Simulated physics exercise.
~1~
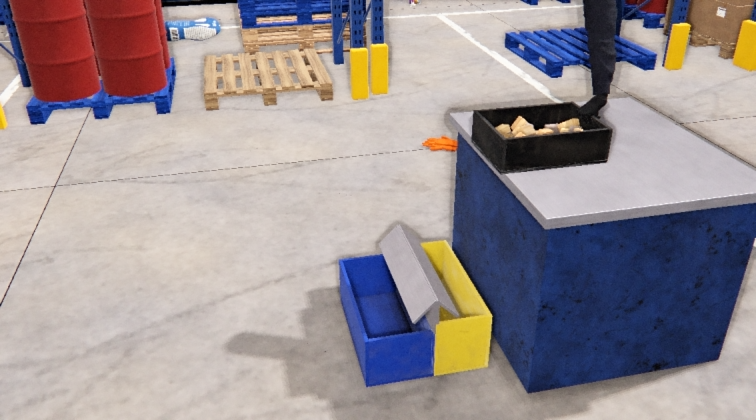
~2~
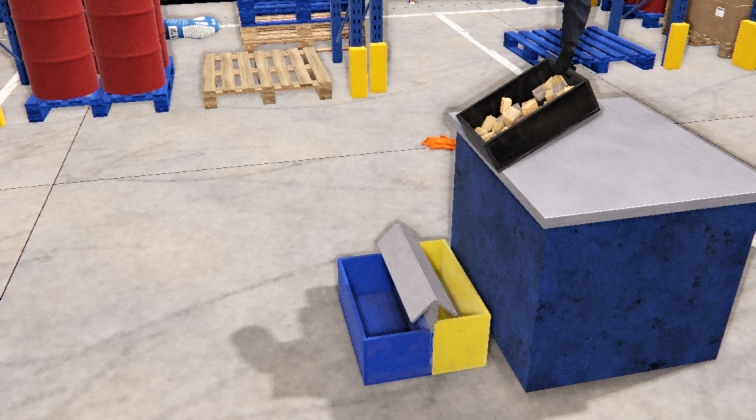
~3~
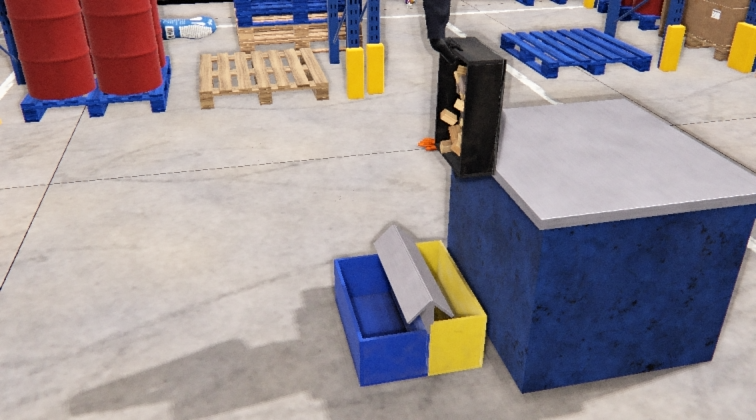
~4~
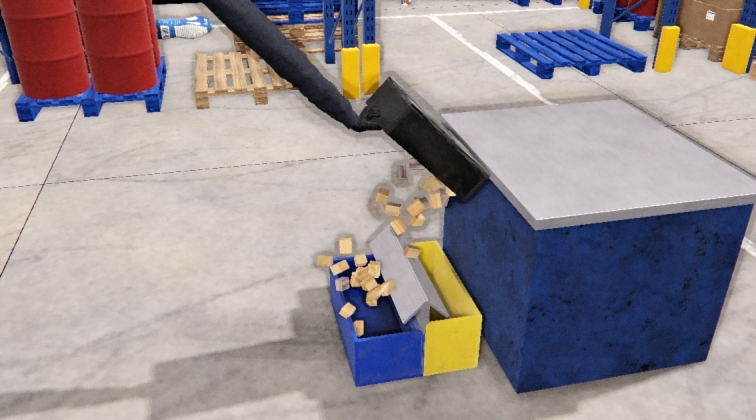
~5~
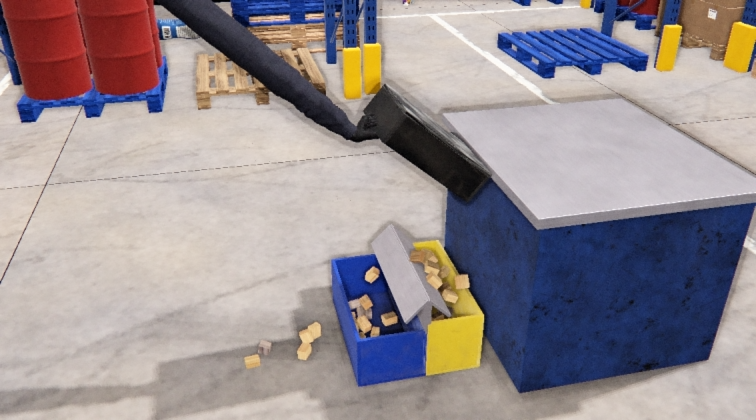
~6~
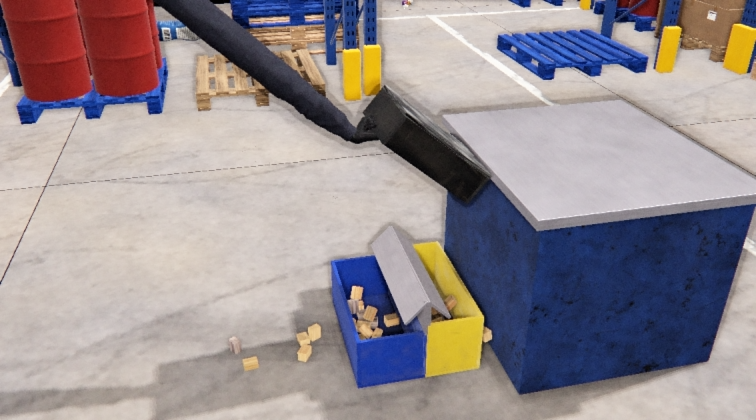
A black crate tips off the bench, spilling wood pieces into both boxes and onto the floor.
